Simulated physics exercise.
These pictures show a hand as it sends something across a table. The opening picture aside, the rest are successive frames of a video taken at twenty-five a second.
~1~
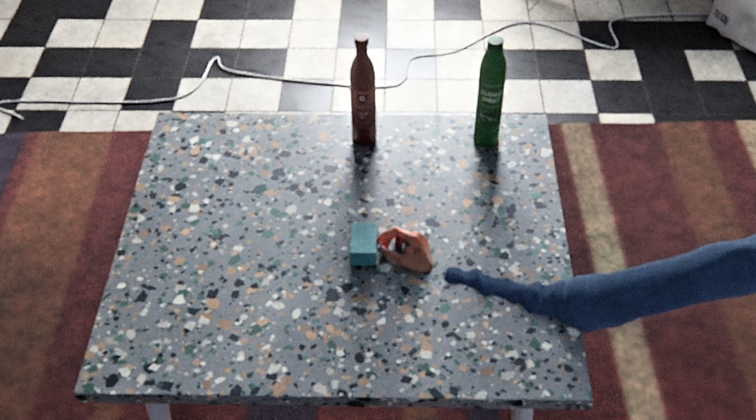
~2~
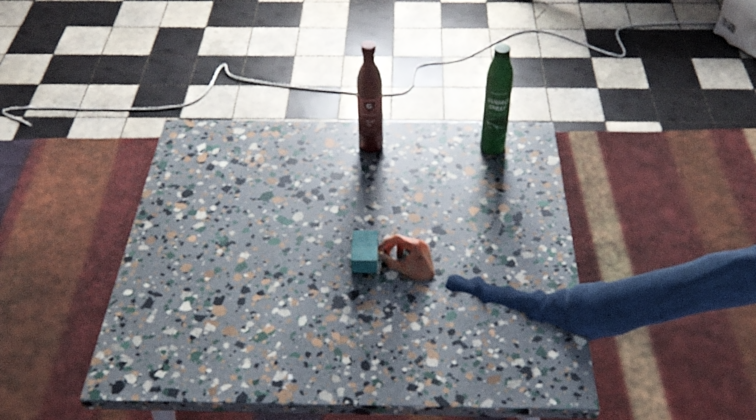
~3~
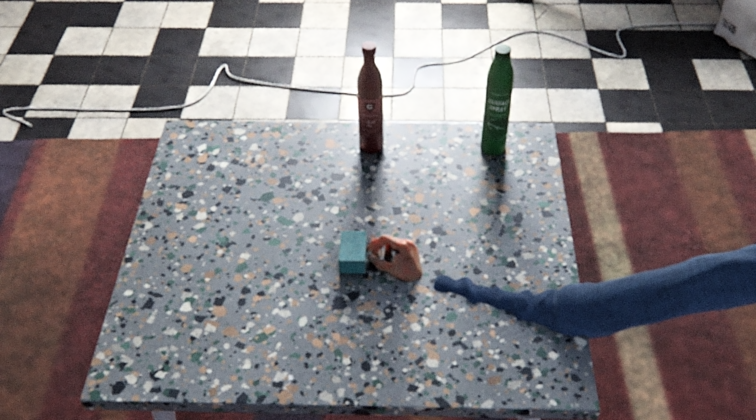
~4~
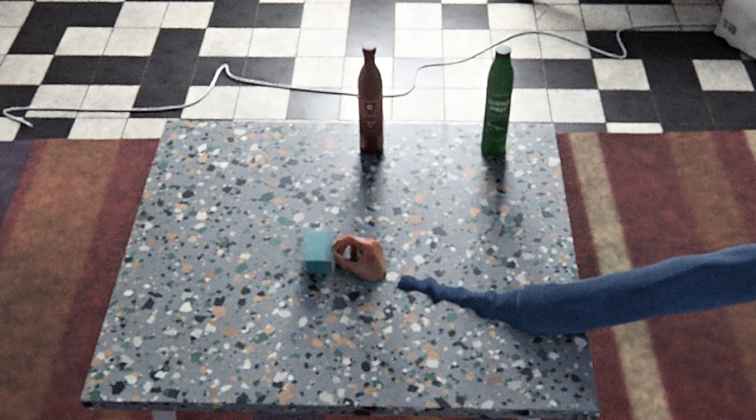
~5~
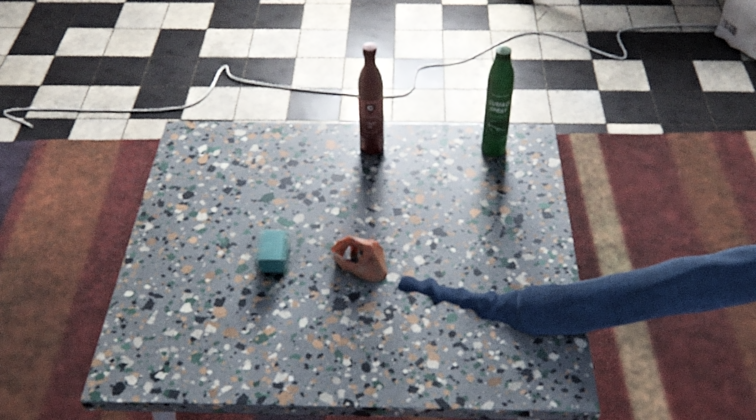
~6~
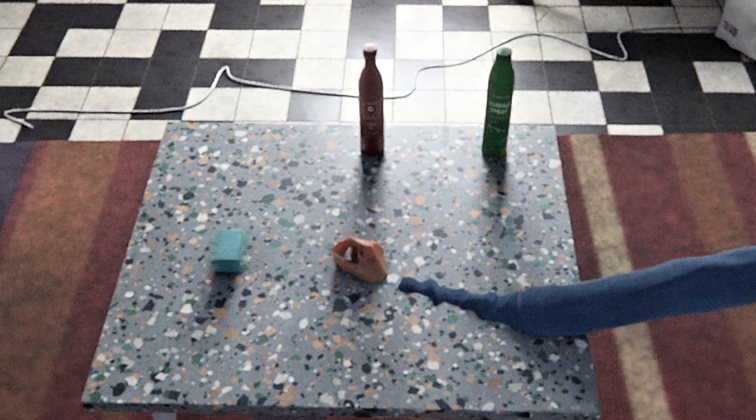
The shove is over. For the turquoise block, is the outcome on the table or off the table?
I expect it will be clear of the table.
Then, 0.20 s past the last view, turquoise block now off the table.
Then, 0.40 s past the last view, things are still on the move.
Then, 0.60 s past the last view, as before.
Finally, off the table, turquoise block.
